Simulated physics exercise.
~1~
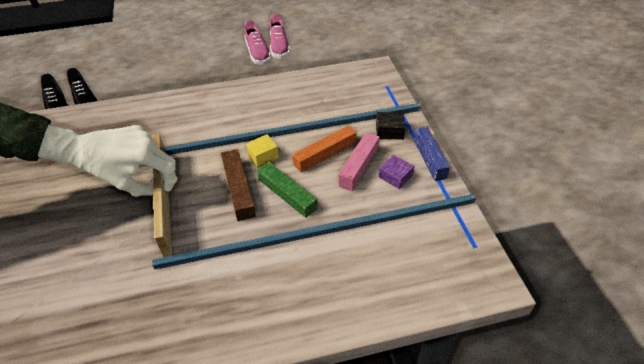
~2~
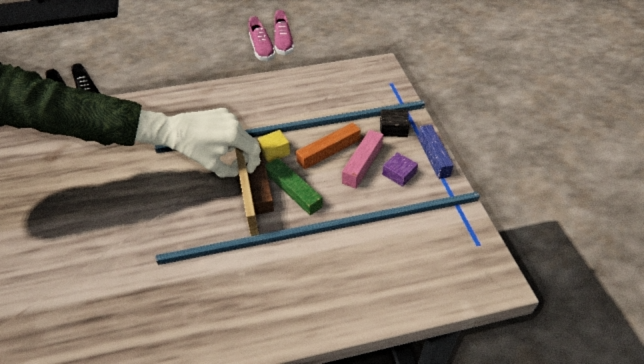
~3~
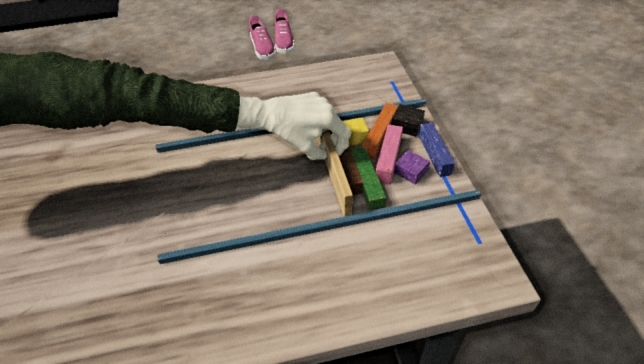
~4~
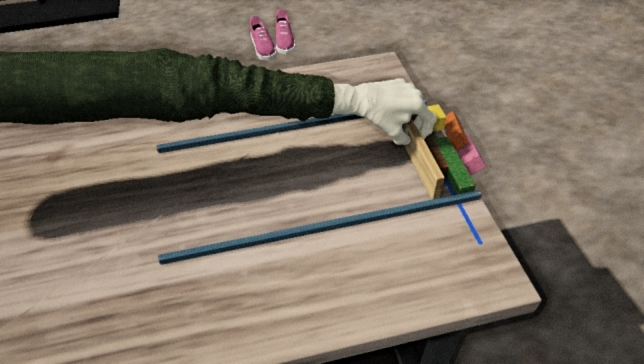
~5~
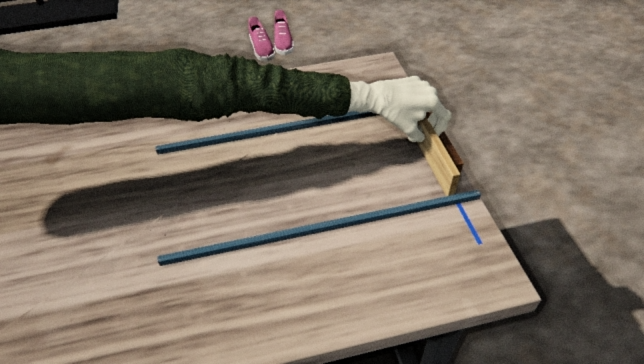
A white-gloved hand in a dark green sleeve holds a small upright board on a pale wooden table, seen from above at an angle, with pink shoes on the floor beyond. Between two dark blue rails lie eight coloured pieces, brown, yellow, green, orange, pink, purple, black and blue, near a blue tape line by the right edge. The hand pushes the board right, meeting the brown bar, then bunching the pieces together. Yellow, green, orange and pink pieces crowd over the edge as others vanish. Finally the board stands near the tape, with only the brown bar still visible beside it.
